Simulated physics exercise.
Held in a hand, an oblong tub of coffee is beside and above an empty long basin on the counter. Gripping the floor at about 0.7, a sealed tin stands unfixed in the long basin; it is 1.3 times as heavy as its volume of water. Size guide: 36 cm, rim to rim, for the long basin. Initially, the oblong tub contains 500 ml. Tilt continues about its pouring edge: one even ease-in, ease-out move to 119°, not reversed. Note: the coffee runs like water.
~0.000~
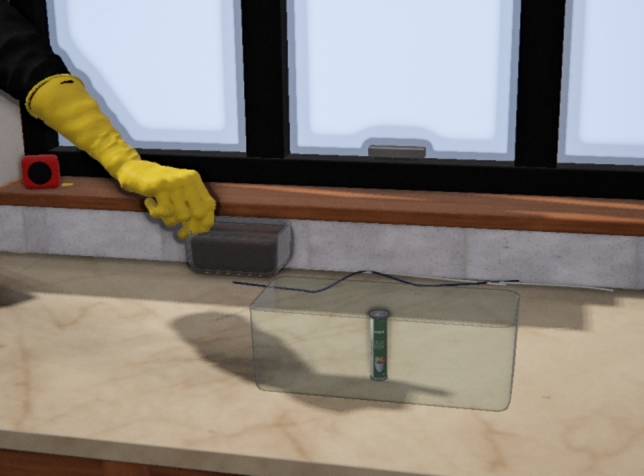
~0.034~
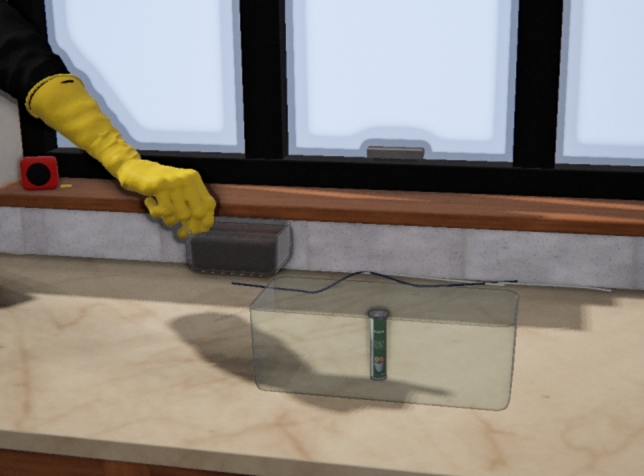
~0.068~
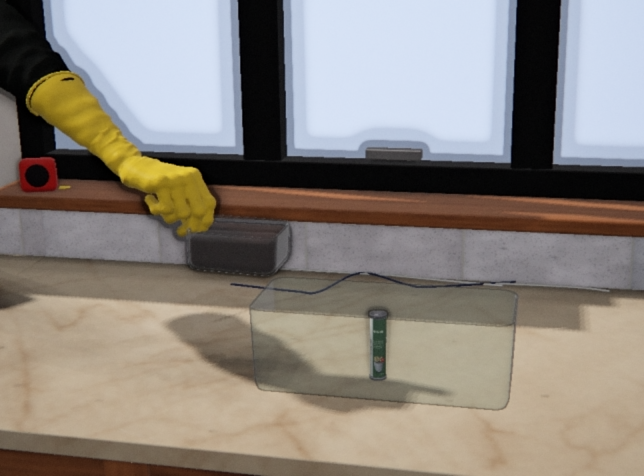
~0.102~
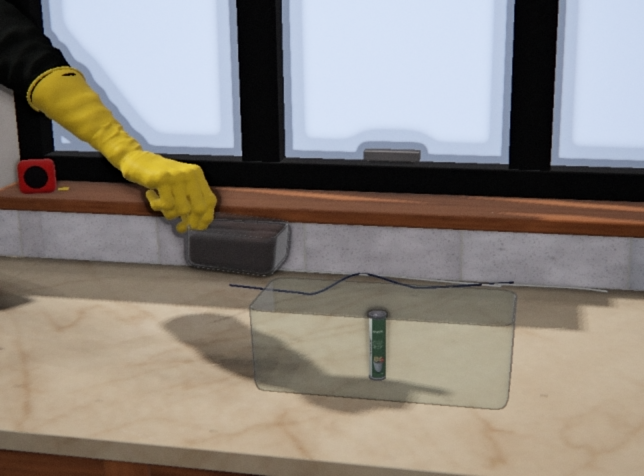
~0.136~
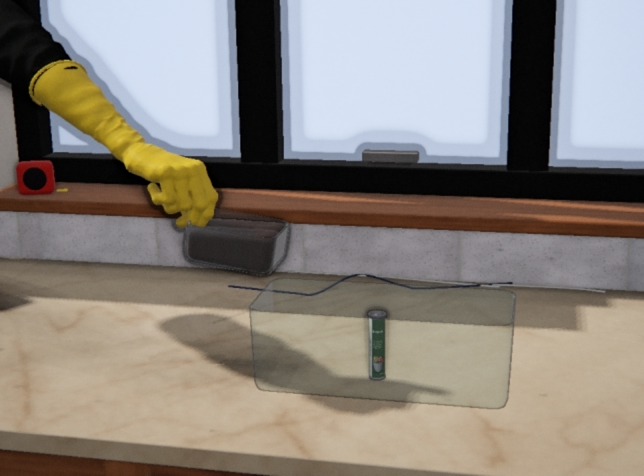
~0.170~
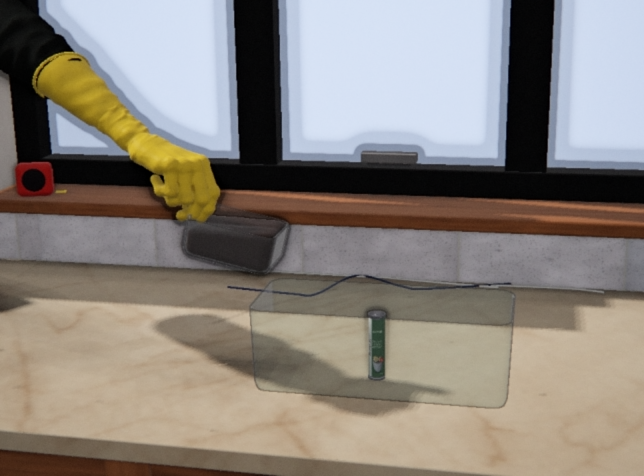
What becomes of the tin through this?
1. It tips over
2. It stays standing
1, it tips over.
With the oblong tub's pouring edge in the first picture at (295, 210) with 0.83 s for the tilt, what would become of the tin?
It tumbles.
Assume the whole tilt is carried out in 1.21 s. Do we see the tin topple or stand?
With that tilt, the tin stays on its base.
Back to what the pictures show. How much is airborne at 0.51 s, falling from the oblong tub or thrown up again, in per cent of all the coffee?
Near 50 per cent of it all.
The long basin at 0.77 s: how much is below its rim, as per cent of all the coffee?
Some 94 percent.
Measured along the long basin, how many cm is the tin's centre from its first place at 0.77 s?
About 1 cm.
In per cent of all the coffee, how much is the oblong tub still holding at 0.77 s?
Around 1 percent of it.
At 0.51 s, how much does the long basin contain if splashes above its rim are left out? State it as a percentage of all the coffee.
The basin holds roughly 16 in a hundred parts at that moment.
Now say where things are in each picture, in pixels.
In the first picture, it leans 0°; its right rim is at (283, 231); the coffee meets the walls at (200, 230) and (284, 235); the long basin's rim runs from (262, 293) to (517, 310); the tin's top is at (379, 317).
In the second picture, it leans 1°; its right rim is at (283, 231); the coffee meets the walls at (200, 230) and (283, 234).
In the third picture, it leans 2°; its right rim is at (283, 231); the coffee meets the walls at (199, 230) and (282, 234).
In the fourth picture, it leans 4°; its right rim is at (282, 232); the coffee meets the walls at (198, 228) and (282, 232).
In the fifth picture, it leans 8°; its right rim is at (282, 232); the coffee meets the walls at (198, 226) and (282, 230).
In the sixth picture, it leans 12°; its right rim is at (282, 233); the coffee meets the walls at (197, 223) and (282, 229).
By 0.51 s the tilt is 83° and 34 per cent is still to pour; the tin stands where it began.
By 0.77 s the tilt is 118° and 1 per cent is still to pour; the tin leans 15°.
By 1.03 s the tilt is 119° and 0 per cent is still to pour; the tin lies on its side.
By 1.32 s the tilt is 119° and 0 per cent is still to pour; the tin lies on its side.
At rest the tin lies on its side.
